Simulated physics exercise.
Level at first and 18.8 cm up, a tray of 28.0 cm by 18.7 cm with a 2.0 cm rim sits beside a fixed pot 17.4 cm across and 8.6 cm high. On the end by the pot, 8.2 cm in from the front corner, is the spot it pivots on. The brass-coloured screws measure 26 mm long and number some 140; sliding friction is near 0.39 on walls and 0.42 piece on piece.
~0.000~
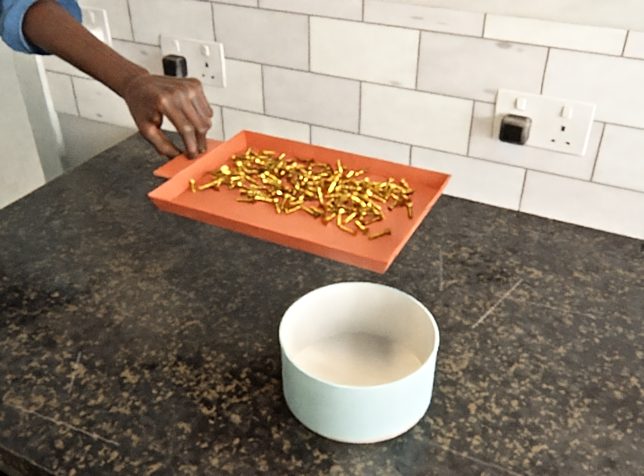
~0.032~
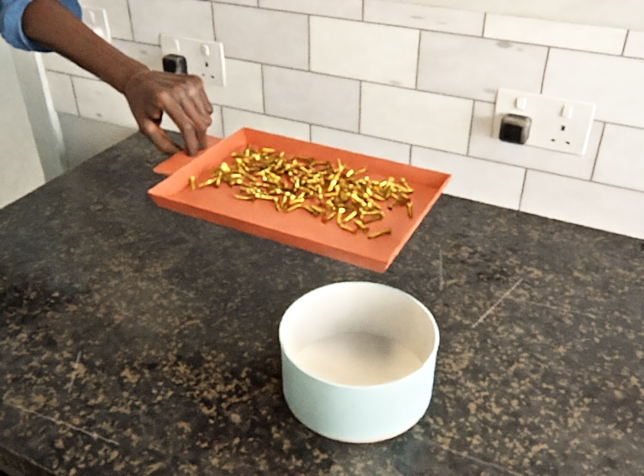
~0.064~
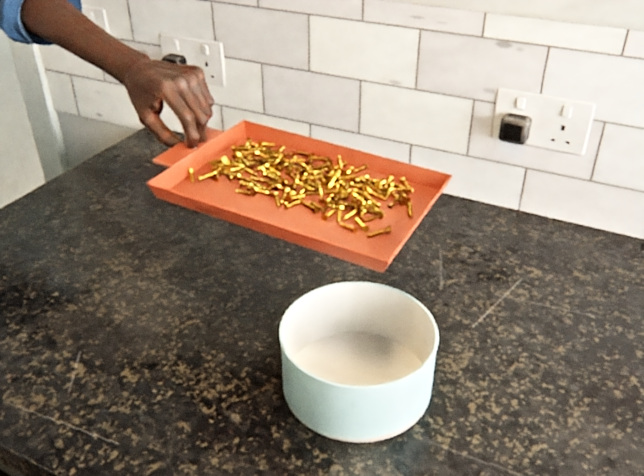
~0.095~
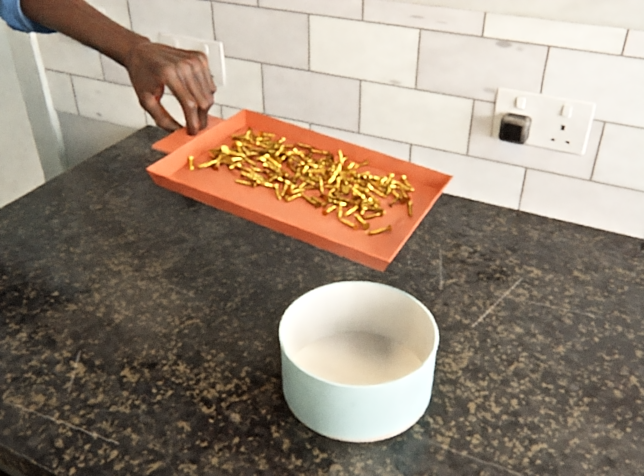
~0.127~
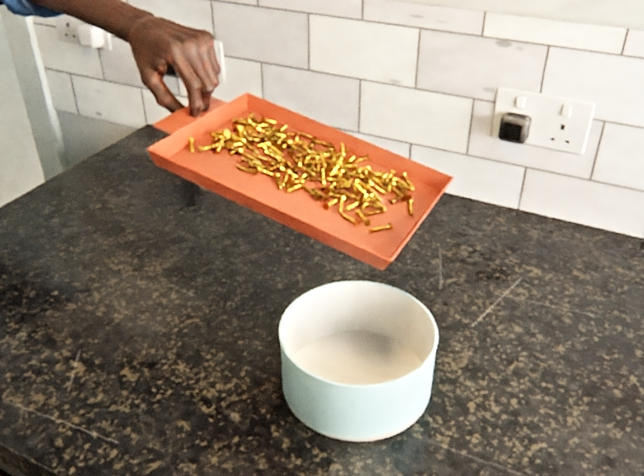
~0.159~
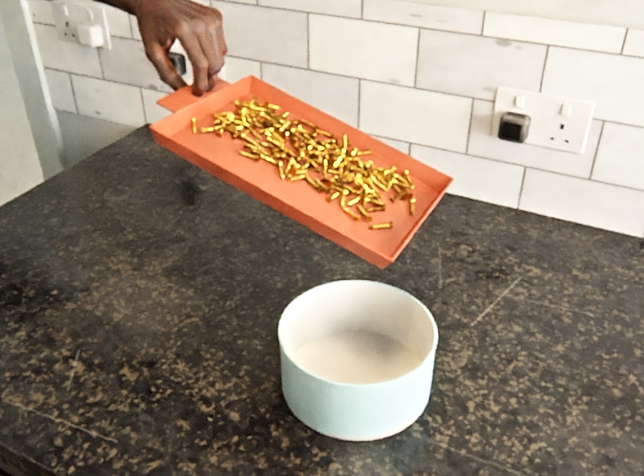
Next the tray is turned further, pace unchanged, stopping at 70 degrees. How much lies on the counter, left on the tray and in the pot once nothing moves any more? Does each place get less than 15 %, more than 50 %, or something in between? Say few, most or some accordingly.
Counter: Most. Left on the tray: Few. Pot: Few.
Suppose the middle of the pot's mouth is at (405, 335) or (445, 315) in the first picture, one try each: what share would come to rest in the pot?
About 10 percent the first time and about 55 percent the second.
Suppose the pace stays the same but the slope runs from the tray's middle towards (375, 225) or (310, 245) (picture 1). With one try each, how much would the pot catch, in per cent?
I'd put it at about 5 per cent for the first tilt and about 80 per cent for the second.
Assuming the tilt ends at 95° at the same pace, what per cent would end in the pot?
That would give about 0 per cent.
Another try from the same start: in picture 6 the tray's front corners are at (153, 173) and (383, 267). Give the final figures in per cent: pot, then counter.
That works out as pot 90 and counter 5.
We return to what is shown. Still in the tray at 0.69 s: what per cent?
10 %, give or take.
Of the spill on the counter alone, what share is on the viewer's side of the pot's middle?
Some 0 per cent.
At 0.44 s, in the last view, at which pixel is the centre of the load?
Close to pixel (408, 161).
After 0.33 s, tilt 45 degrees; the tray holds 100 %, the pot 0 %.
Then, at 0.44 s, tilt 63 degrees; the tray holds 100 %, the pot 0 %.
Then, at 0.69 s, tilt 70 degrees; the tray holds 10 %, the pot 0 %.
By 2.0 s all is still; counter 90 %, tray 5 %, pot 0 %.
